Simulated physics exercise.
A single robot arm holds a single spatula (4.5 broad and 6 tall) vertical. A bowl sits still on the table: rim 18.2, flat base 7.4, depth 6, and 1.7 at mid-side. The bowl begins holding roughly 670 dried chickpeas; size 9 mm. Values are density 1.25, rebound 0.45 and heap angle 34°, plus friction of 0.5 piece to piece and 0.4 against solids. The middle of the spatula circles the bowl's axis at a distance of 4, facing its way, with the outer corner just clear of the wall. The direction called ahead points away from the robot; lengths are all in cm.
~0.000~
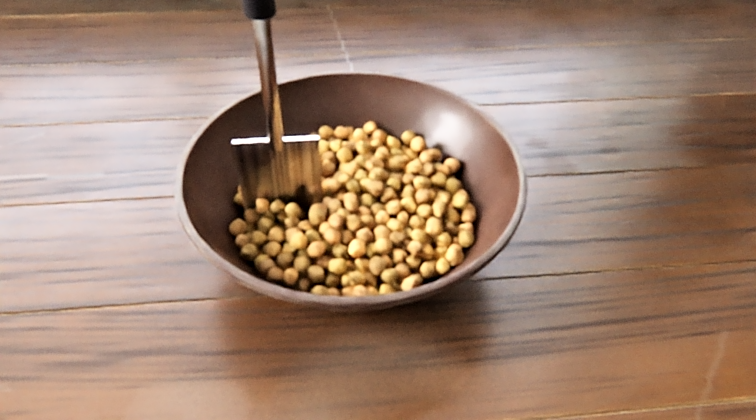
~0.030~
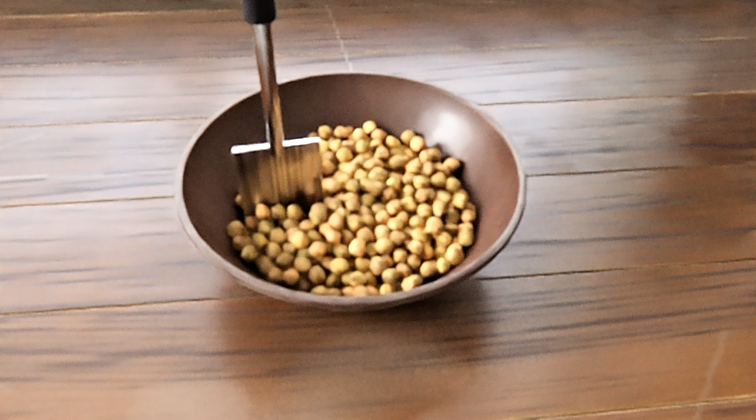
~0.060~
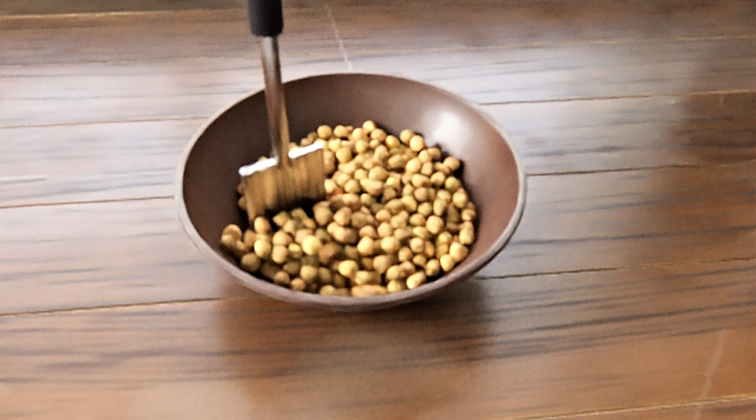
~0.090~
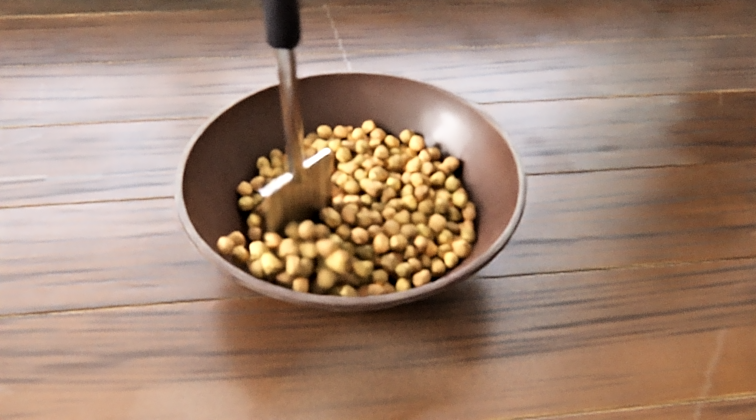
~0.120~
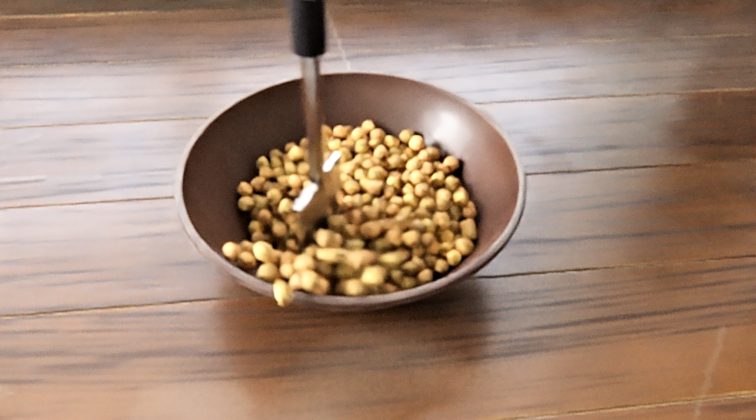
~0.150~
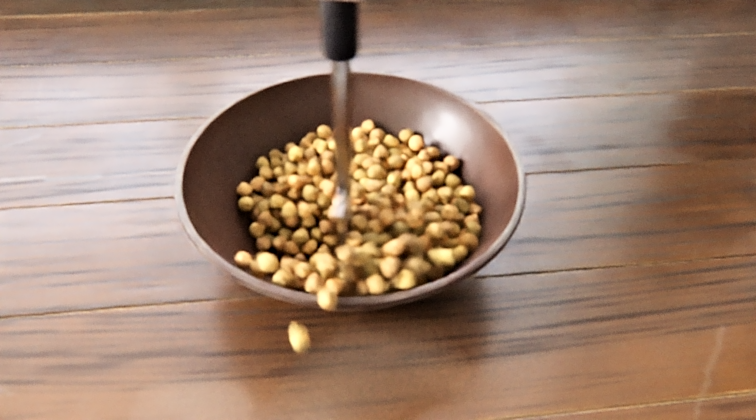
A metal spatula with a black handle swept through a brown bowl of chickpeas on a wooden table, turning as it moved rightward and pushing a few up to the front rim, where one dropped outside.
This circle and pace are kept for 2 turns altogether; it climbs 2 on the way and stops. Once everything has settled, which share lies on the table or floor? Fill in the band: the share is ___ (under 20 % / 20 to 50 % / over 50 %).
The share is under 20 %.
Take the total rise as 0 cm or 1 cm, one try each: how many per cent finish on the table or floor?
First try about 25 per cent, second about 15 per cent.
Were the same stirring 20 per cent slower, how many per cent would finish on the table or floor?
Then roughly 5 %.
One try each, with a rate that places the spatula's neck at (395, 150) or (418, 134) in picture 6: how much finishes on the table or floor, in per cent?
It comes to close to 25 per cent and close to 35 per cent.
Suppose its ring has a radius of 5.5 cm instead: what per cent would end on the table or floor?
It would be near 0 per cent.
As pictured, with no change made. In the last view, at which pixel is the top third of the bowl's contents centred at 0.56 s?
Around (272, 172).
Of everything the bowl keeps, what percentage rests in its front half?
Roughly 50 per cent.
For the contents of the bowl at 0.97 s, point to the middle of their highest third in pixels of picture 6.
Centre, approx.: (368, 196).
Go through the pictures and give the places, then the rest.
The first picture shows spatula neck at (273, 116), 0° round; upper third of the load around (361, 199), from x 240 to 470, top at y 130; 670 in the bowl.
The second picture shows spatula neck at (273, 121), 7° round; upper third of the load around (360, 200), from x 235 to 470, top at y 130.
The third picture shows spatula neck at (280, 134), 24° round; upper third of the load around (353, 215), from x 230 to 470, top at y 130.
The fourth picture shows spatula neck at (295, 147), 43° round; upper third of the load around (353, 220), from x 225 to 470, top at y 125.
The fifth picture shows spatula neck at (317, 155), 61° round; upper third of the load around (364, 226), from x 230 to 470, top at y 125; 669 in the bowl, 1 in flight or on the tool.
The sixth picture shows spatula neck at (344, 159), 80° round; upper third of the load around (381, 225), from x 245 to 475, top at y 125; 668 in the bowl, 2 in flight or on the tool.
After 0.56 s, 331° round, highest piece 8 above the table; 610 in the bowl, 48 on the table or floor, 12 in flight or on the tool.
After 0.97 s, 222° round, highest piece 6 above the table; 600 in the bowl, 70 on the table or floor.
After 1.38 s, 0° round, highest piece 5 above the table; 599 in the bowl, 71 on the table or floor.
After 2.08 s, 0° round, highest piece 5 above the table; 599 in the bowl, 71 on the table or floor.
At rest, 599 in the bowl, 71 on the table or floor. That is 11 % on the table or floor.
